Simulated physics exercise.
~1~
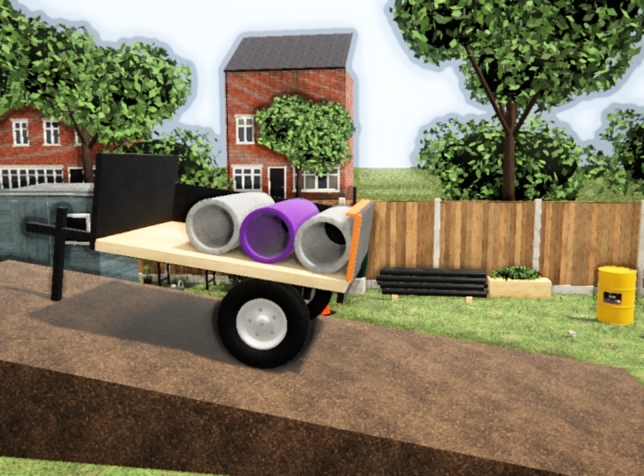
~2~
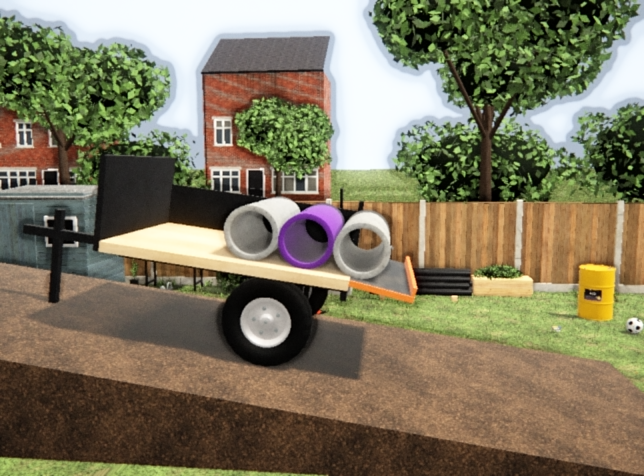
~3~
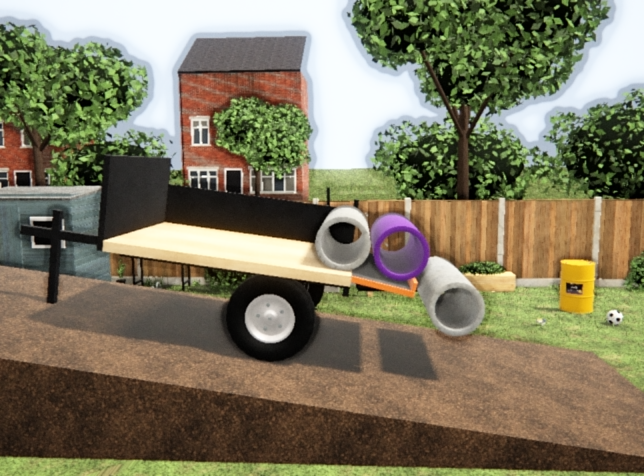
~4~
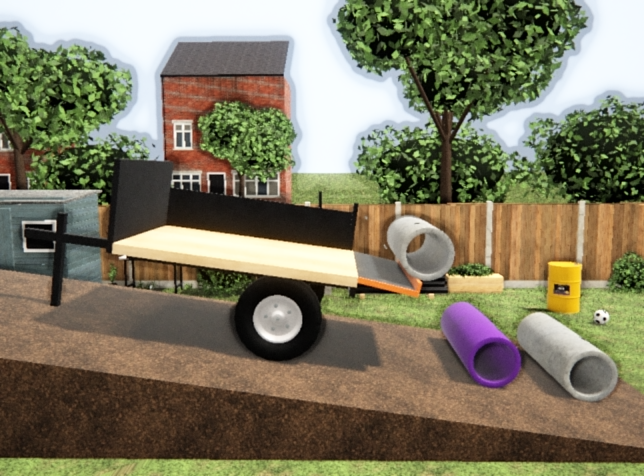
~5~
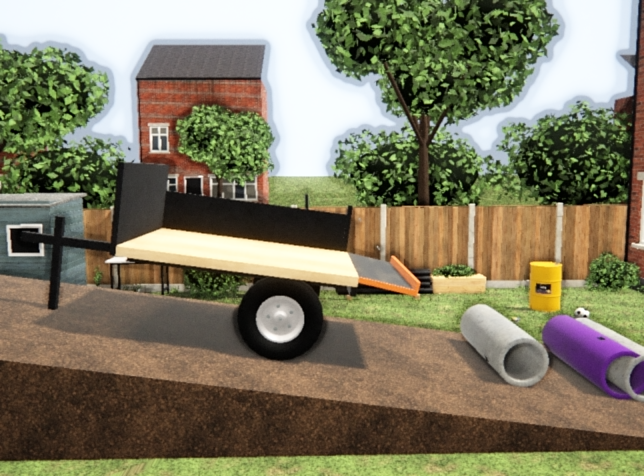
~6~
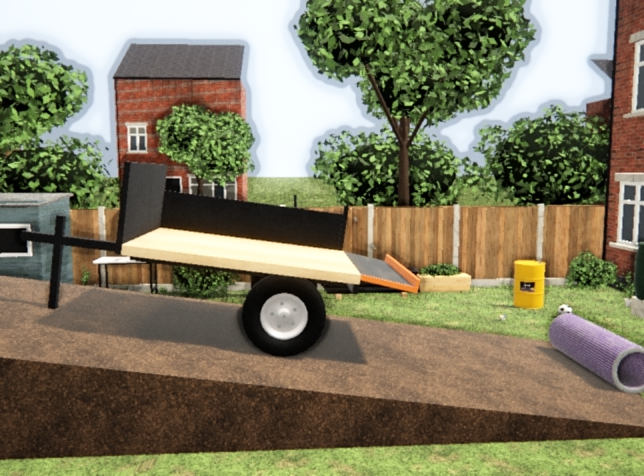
In a grassy garden with a wooden fence and brick houses behind, a two-wheeled trailer stands nose-up on a brown slope, carrying two grey pipes with a purple one between them. The tailgate swings down at the right end, and the three pipes roll toward it. The front grey pipe drops off first, with the purple one crossing the gate behind it. The purple pipe then lands on the slope, while the last grey pipe comes off the gate. All three roll away down to the right, leaving the trailer empty and a pipe at the right edge.
